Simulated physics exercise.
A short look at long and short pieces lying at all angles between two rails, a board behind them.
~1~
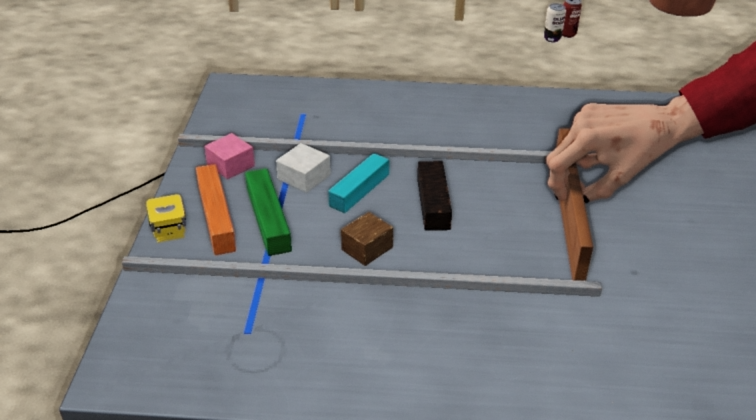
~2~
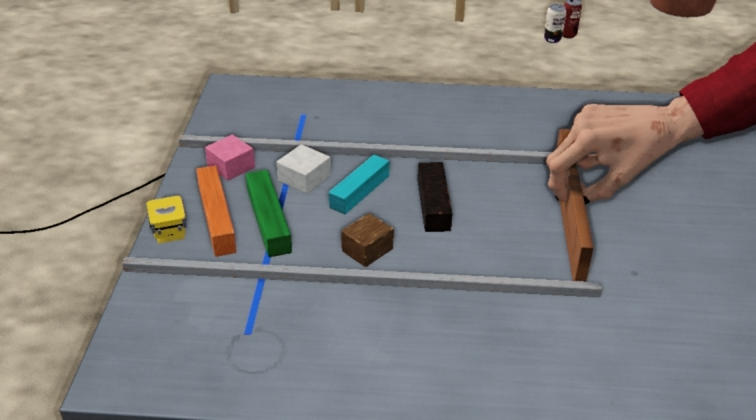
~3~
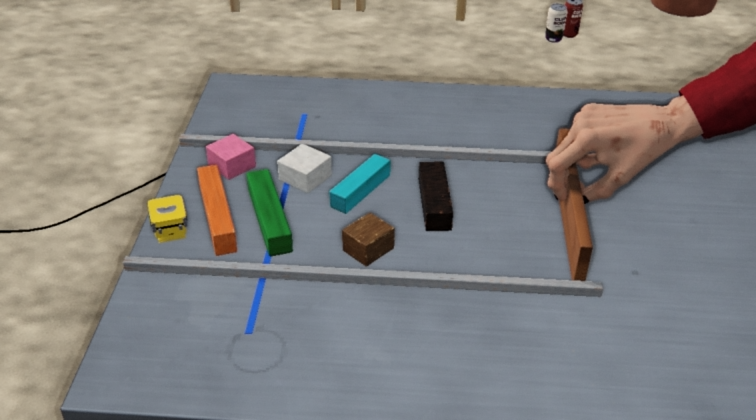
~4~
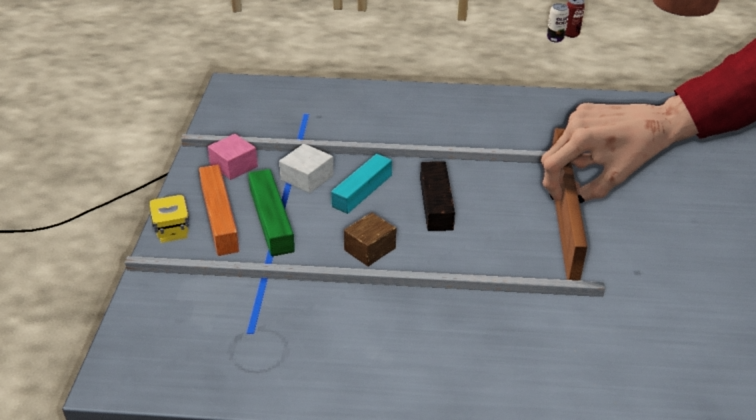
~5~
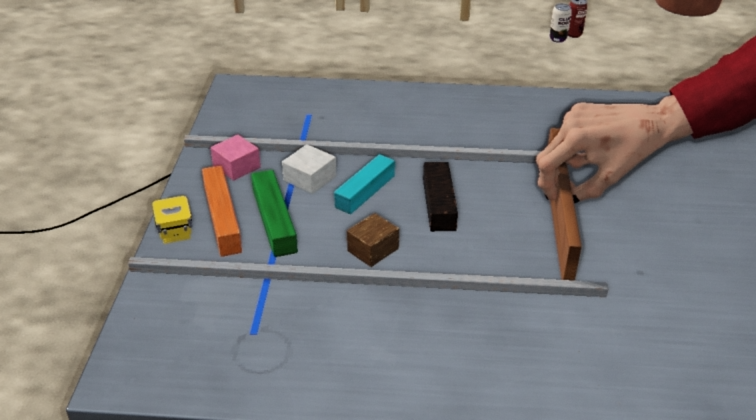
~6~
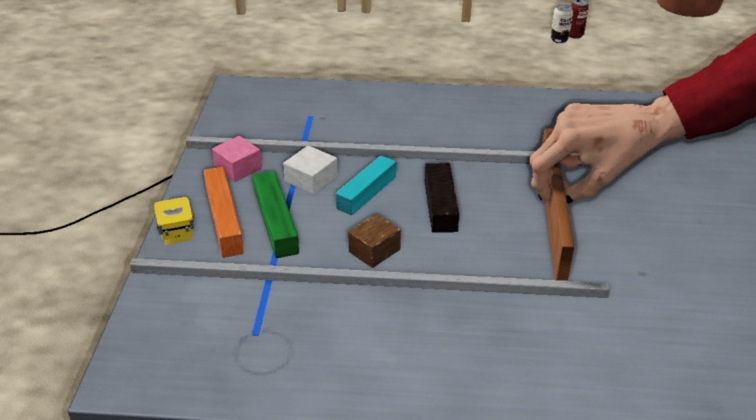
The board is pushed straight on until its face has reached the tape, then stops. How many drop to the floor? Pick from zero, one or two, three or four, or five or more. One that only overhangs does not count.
As it turns out, the number that fall off is zero.
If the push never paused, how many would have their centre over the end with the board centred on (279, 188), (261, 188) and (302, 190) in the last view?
It would be 0, 2 and 0.
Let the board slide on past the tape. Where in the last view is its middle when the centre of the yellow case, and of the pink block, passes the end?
Near (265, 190) and (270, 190).
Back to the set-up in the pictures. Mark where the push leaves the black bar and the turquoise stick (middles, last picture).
Near (277, 188) and (258, 178).
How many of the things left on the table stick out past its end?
That would be 1.
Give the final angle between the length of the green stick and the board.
Roughly 10° out of line.
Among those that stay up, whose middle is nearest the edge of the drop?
The pink block.
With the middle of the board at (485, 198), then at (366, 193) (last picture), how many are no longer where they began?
First 0, then 4.
Soon after, none off yet; yellow case at rest near (175, 221); pink block at rest near (237, 159); orange bar at rest near (223, 210).
In the end, the number that fall off is zero.
